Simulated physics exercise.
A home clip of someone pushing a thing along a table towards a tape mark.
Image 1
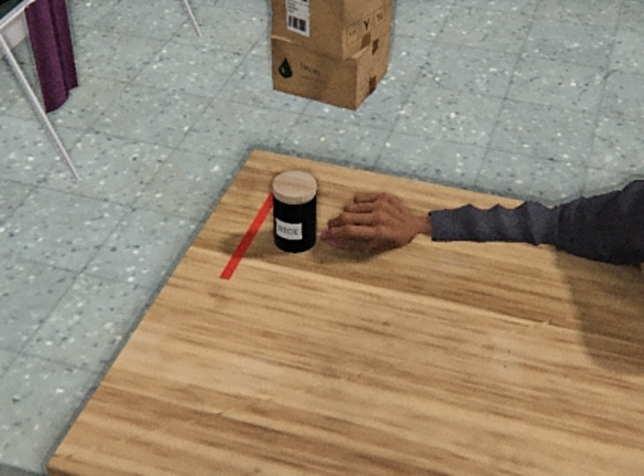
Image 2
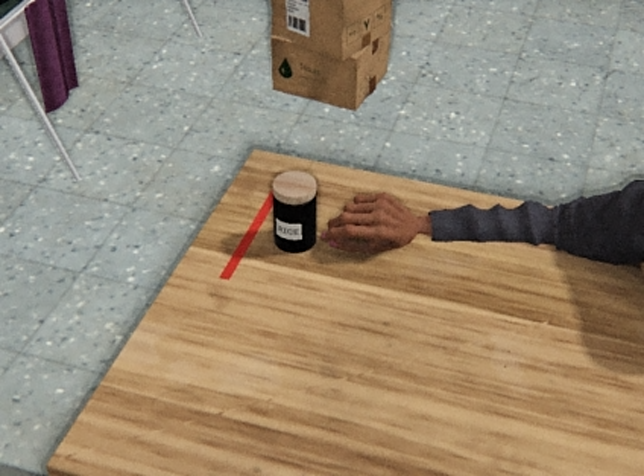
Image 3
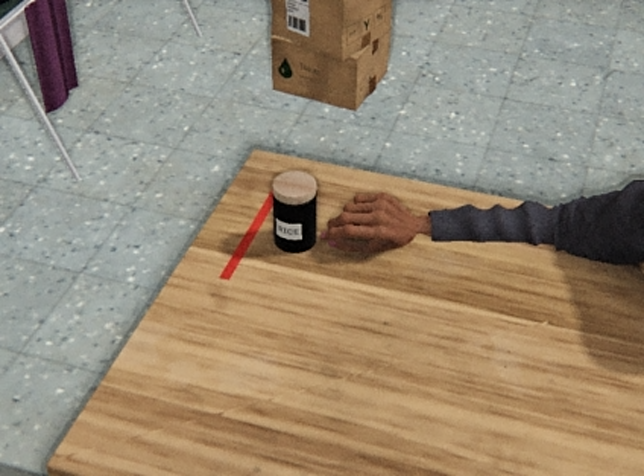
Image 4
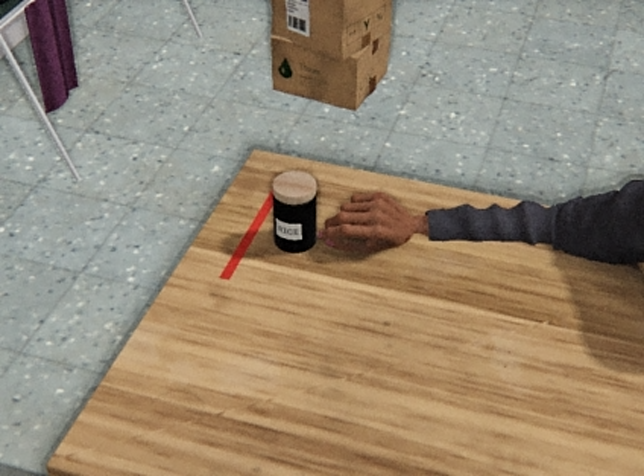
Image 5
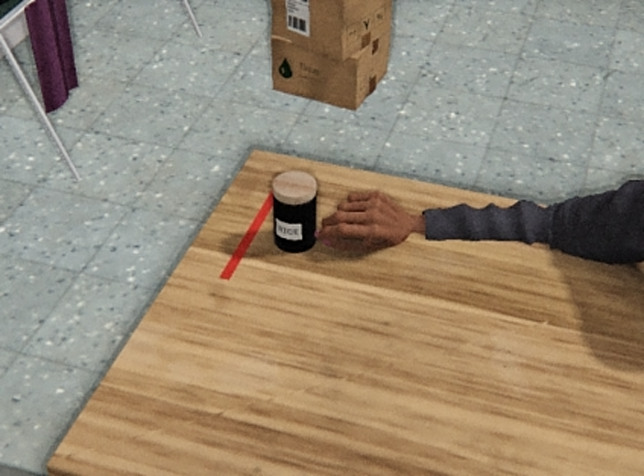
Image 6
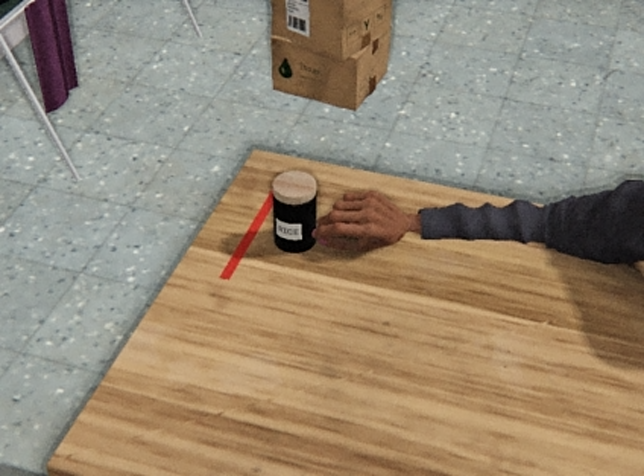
A hand in a dark sleeve edging slightly left to a still black jar beside a red tape mark on a wooden table.
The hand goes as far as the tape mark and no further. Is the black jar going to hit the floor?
The black jar stays put.
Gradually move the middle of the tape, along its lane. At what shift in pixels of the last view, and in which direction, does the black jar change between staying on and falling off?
Move it 24 pixels left.
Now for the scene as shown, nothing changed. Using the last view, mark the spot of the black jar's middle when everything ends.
Resting spot: Approximately (227, 198).
Then, 0.62 s later than the last frame, black jar shifted about its own width near (266, 207).
When it is over, the black jar remains on top, near (226, 198).
